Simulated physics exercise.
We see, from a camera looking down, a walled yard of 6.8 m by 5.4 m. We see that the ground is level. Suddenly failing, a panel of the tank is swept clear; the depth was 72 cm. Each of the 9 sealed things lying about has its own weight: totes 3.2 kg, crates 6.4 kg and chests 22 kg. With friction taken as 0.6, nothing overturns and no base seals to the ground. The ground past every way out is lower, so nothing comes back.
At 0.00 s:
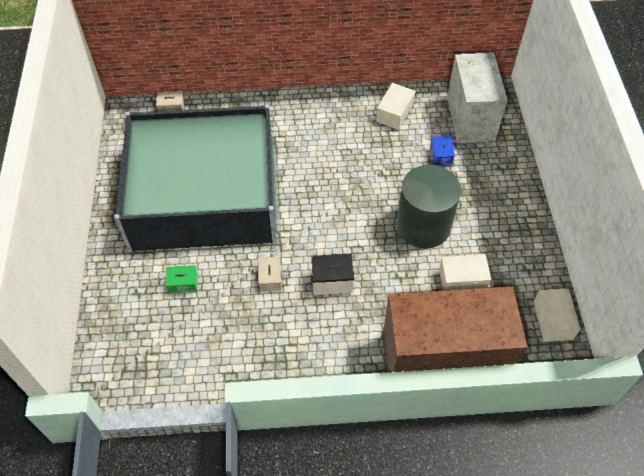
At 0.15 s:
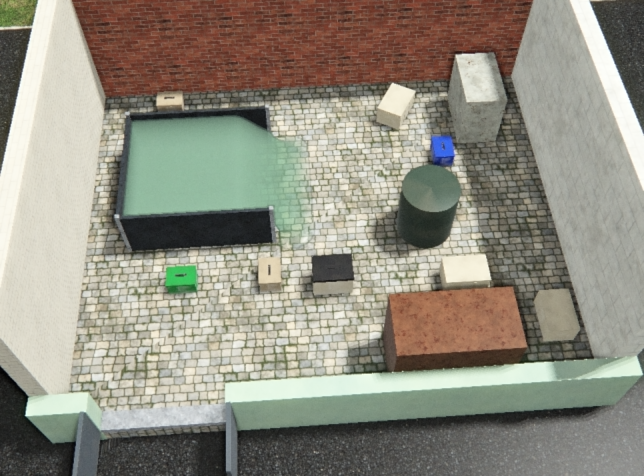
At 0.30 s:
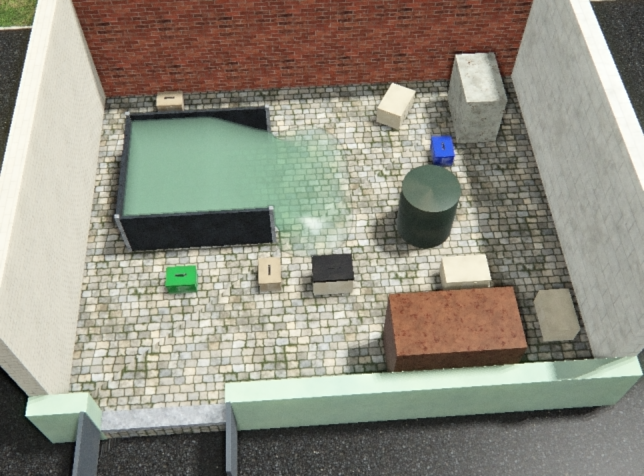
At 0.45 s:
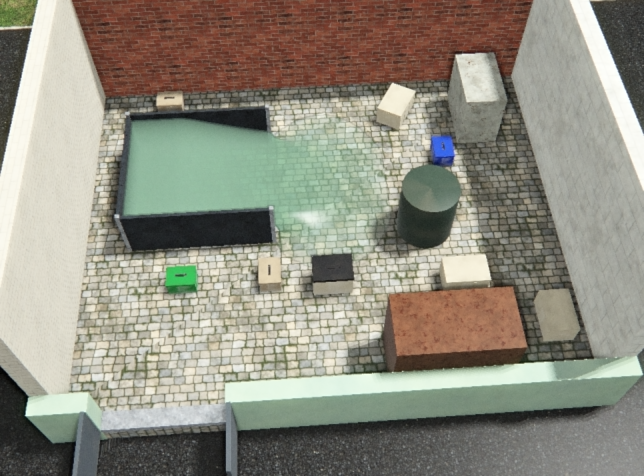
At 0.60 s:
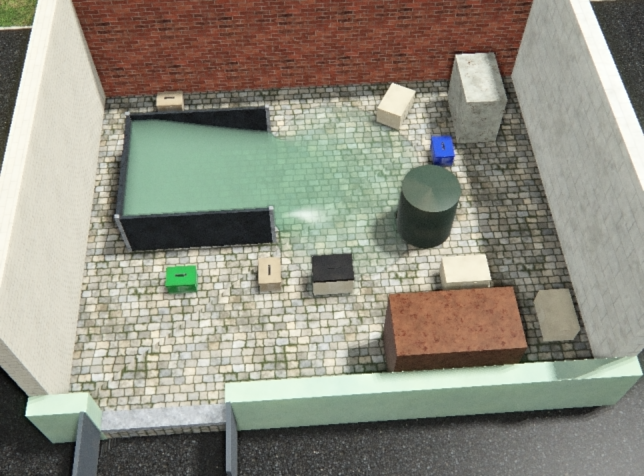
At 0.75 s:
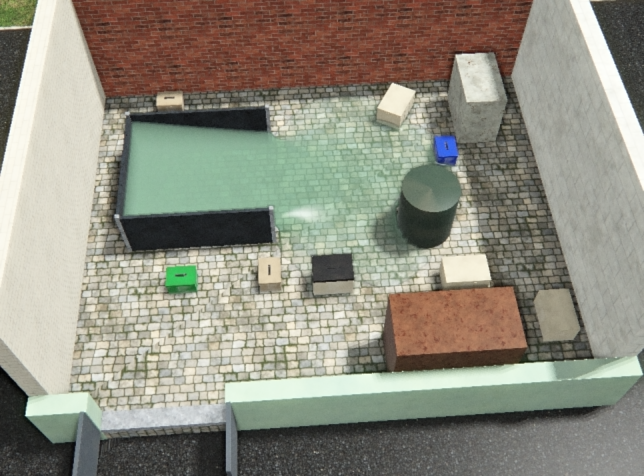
In a walled yard, a tank's right side opens and green water spreads across the paving.
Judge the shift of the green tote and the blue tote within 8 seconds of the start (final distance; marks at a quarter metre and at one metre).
My prediction: The green tote will move a bit; the blue tote will go a long way.
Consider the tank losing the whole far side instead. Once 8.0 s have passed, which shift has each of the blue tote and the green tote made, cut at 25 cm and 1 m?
The blue tote would be washed far off and the green tote would remain almost still.
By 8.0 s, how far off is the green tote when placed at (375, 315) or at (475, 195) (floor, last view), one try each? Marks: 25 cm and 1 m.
Run 1: It is pushed far off. Run 2: It is pushed far off.
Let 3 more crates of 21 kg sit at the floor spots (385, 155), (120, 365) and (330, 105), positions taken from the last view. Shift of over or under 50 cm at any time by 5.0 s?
Well, in that order it's higher, lower and higher.
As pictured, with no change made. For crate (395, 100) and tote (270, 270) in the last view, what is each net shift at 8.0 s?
In turn: 150 cm, 140 cm.
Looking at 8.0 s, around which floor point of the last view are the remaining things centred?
Near (282, 216).
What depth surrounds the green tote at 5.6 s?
I'd say around 0 cm.
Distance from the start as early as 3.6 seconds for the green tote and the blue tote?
I'd guess about 0 cm and 150 cm by that point.
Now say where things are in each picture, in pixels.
The green tote at (181, 275) rests on the ground; the blue tote at (443, 146) rests on the ground; 3.5 m2 under water; 0 of 9 have shifted, in the first frame.
The green tote at (181, 275), on the bottom; the blue tote at (443, 146) rests on the ground; water covers 4.5 m2; 0 of 9 have shifted, in the second frame.
The green tote at (181, 275) rests on the ground; the blue tote at (443, 146) rests on the ground; water covers 5.9 m2; 0 of 9 have shifted, in the third frame.
The green tote at (181, 275) rests on the ground; the blue tote at (443, 146), on the bottom; 7.6 m2 under water; 0 of 9 have shifted, in the fourth frame.
The green tote at (181, 275) rests on the ground; the blue tote at (443, 146), on the bottom; 9.2 m2 under water; 0 of 9 have shifted, in the fifth frame.
The green tote at (181, 275), on the bottom; the blue tote at (446, 146) rests on the ground, 5 cm from its start; water covers 10.7 m2; 0 of 9 have shifted, in the sixth frame.
After 1.6 s the green tote is near (181, 275), 0.0 m from its start, aground; the blue tote is near (527, 128), 1.3 m from its start, afloat; 0 of 9 are out; 2 afloat.
After 3.6 s the green tote is near (181, 275), 0.0 m from its start, aground; the blue tote is near (501, 69), 1.7 m from its start, afloat; 0 of 9 are out; 4 afloat.
After 5.6 s the green tote is near (181, 275), 0.0 m from its start, aground; the blue tote is near (491, 75), 1.7 m from its start, afloat; 0 of 9 are out; 5 afloat.
After 8.0 s the green tote is near (146, 286), 0.5 m from its start, afloat; the blue tote is near (457, 73), 1.5 m from its start, afloat; 0 of 9 are out; 8 afloat.
